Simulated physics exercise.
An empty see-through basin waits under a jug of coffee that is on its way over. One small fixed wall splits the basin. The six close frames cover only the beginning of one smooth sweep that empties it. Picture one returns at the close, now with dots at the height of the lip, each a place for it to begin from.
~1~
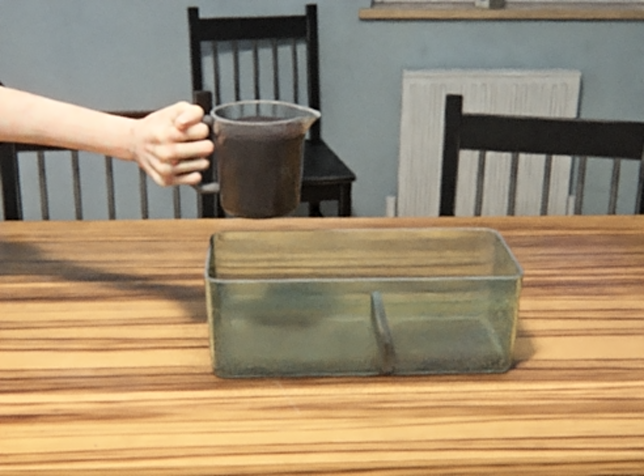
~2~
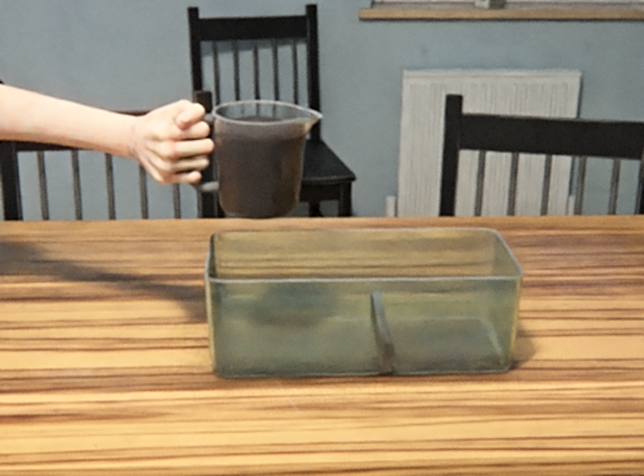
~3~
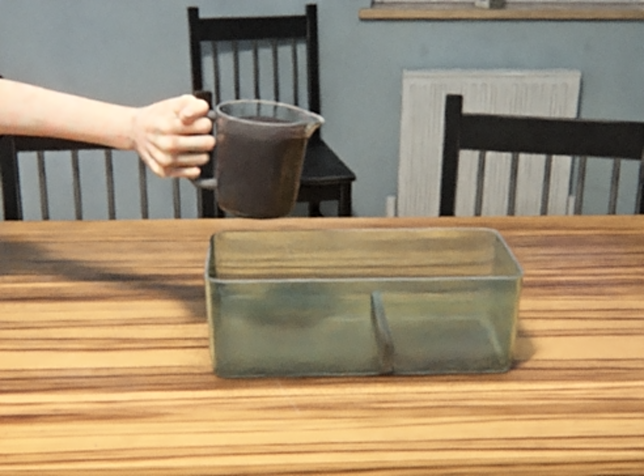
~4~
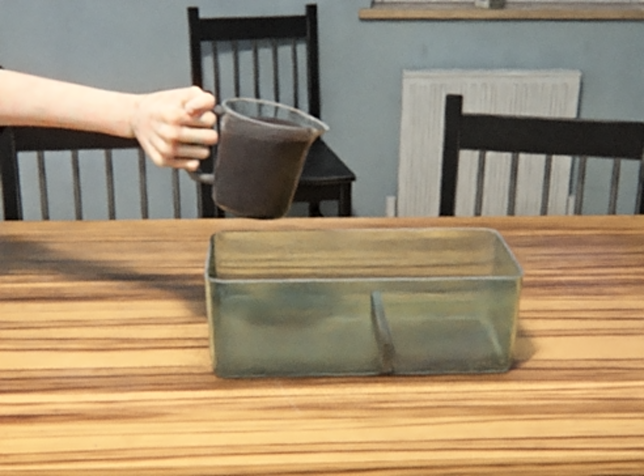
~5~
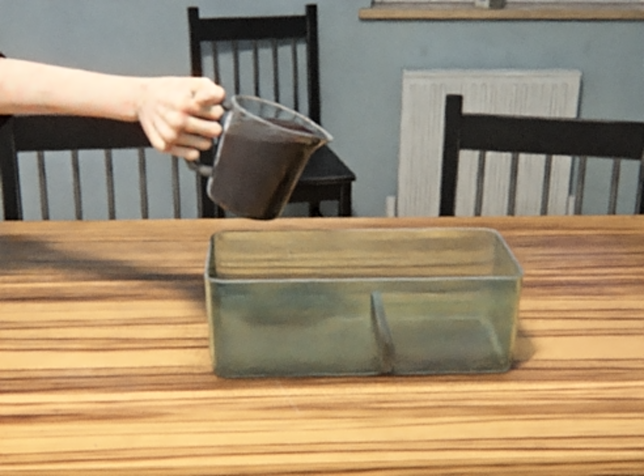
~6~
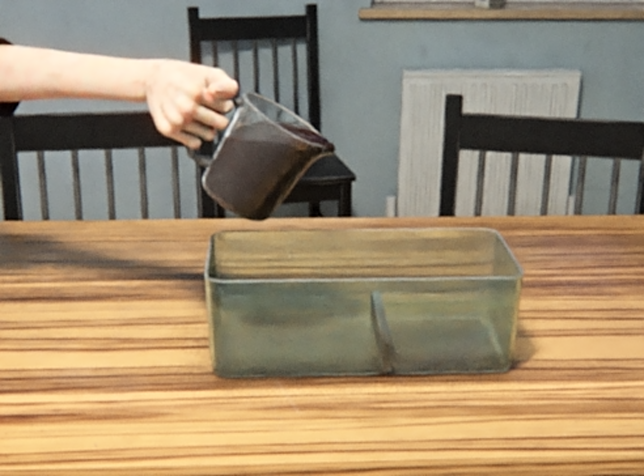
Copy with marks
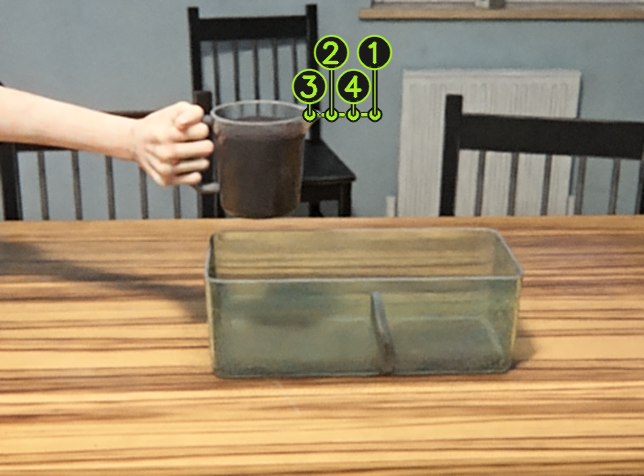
A bare arm reaches in from the left, its hand gripping a clear jug of dark liquid above a striped wooden table, seen from the front and slightly above. Below sits an empty, greenish see-through basin with a low dividing wall inside, and black chairs stand behind against a blue-grey wall. The hand steadily tilts the jug rightward until the dark liquid reaches its lip, while the view stays still.
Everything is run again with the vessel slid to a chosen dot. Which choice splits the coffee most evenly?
2 beats the others.
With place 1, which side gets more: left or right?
More ends on the right.
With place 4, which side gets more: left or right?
The right side.
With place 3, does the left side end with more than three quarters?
Yes.
On the marked copy, 1 at (374, 114); 2 at (331, 114); 3 at (309, 114); 4 at (353, 114).
If 1 is chosen, about 7 % ends left of the wall and 92 % right of it.
If 2 is chosen, about 59 % ends left of the wall and 40 % right of it.
If 3 is chosen, about 87 % ends left of the wall and 11 % right of it.
If 4 is chosen, about 18 % ends left of the wall and 81 % right of it.
